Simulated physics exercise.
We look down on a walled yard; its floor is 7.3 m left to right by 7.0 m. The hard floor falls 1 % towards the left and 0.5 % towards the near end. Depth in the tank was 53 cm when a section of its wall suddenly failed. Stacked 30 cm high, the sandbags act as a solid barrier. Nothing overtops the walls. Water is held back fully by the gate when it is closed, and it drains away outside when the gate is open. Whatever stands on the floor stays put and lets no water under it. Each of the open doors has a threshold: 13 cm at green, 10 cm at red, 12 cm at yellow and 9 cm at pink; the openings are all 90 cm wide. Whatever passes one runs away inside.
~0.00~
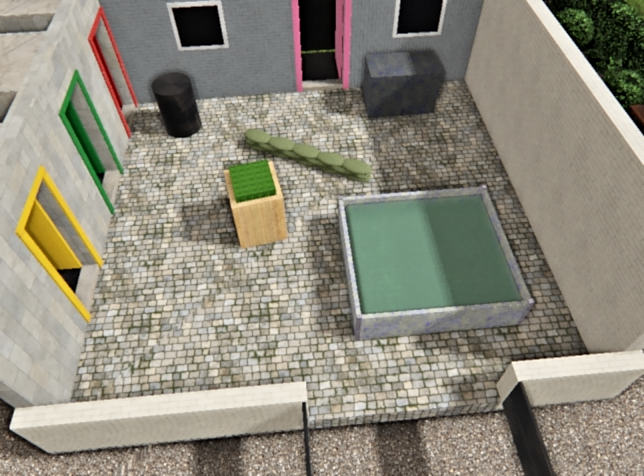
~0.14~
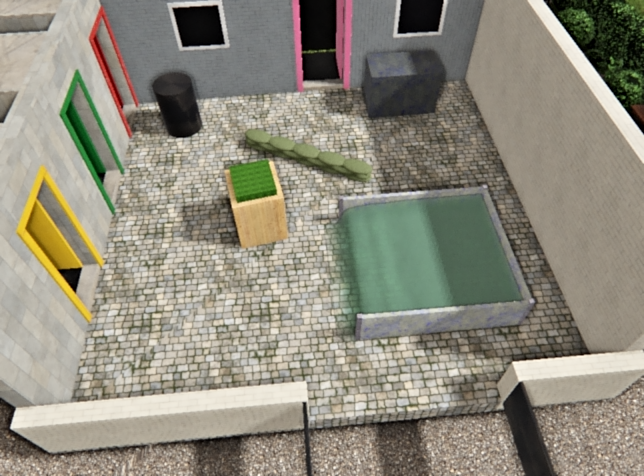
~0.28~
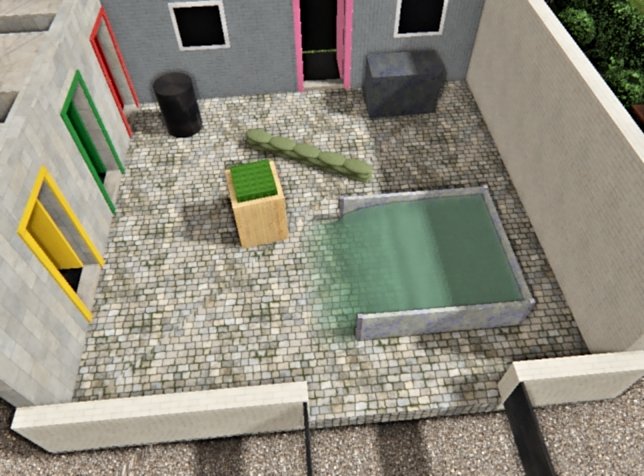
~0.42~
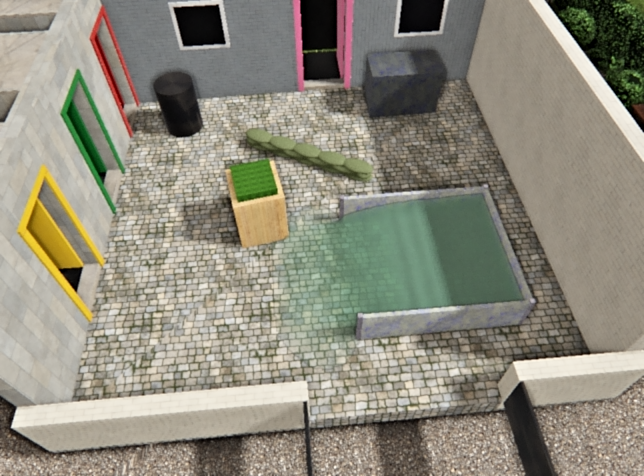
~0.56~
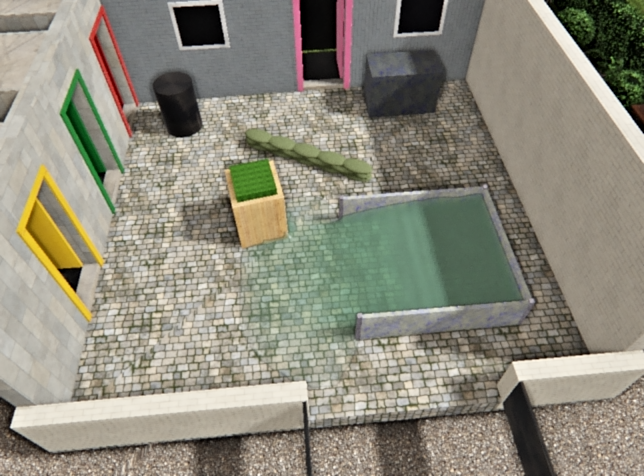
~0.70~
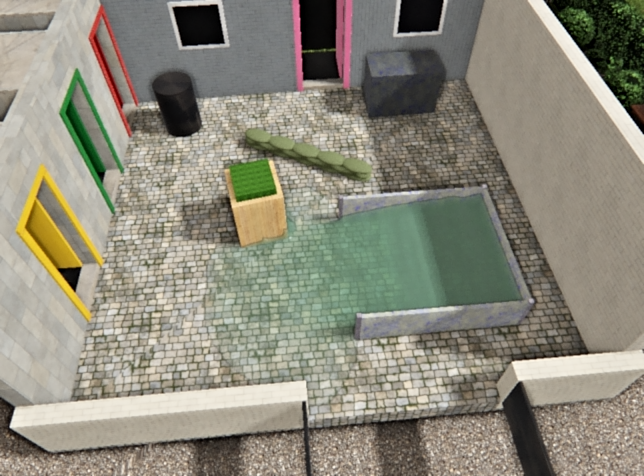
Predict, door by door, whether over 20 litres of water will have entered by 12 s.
The green door will see an amount within the limit come in, the red door will see too much water come in, the yellow door will see too much water come in, the pink door will see an amount within the limit come in.
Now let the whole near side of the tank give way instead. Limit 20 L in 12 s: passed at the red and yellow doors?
Log - red: Threshold not reached, yellow: Threshold not reached.
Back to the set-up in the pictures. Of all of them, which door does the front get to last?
Pink.
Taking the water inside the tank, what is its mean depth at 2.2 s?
The average depth is around 21 cm.
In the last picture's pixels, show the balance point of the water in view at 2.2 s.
(298, 284).
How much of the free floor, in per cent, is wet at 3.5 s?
Near 45 per cent is wet.
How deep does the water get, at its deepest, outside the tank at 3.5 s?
Around 32 centimetres.
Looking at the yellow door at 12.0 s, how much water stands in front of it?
I'd put it at around 7.0 cm deep.
After 1.4 s water covers 30 % of the floor and is deepest (26 cm) near (295, 227); green door not reached, red door not reached, yellow door 17 cm at the sill, 0 L in, pink door not reached.
After 2.2 s water covers 35 % of the floor and is deepest (38 cm) near (66, 425); green door not reached, red door not reached, yellow door 28 cm at the sill, 59 L in, pink door not reached.
After 3.5 s water covers 45 % of the floor and is deepest (32 cm) near (66, 425); green door 8 cm at the sill, 0 L in, red door not reached, yellow door 27 cm at the sill, 162 L in, pink door not reached.
After 7.0 s water covers 65 % of the floor and is deepest (20 cm) near (137, 105); green door 8 cm at the sill, 0 L in, red door 16 cm at the sill, 18 L in, yellow door 11 cm at the sill, 234 L in, pink door not reached.
After 12.0 s water covers 90 % of the floor and is deepest (12 cm) near (105, 251); green door 9 cm at the sill, 0 L in, red door 9 cm at the sill, 45 L in, yellow door 7 cm at the sill, 235 L in, pink door 5 cm at the sill, 0 L in.
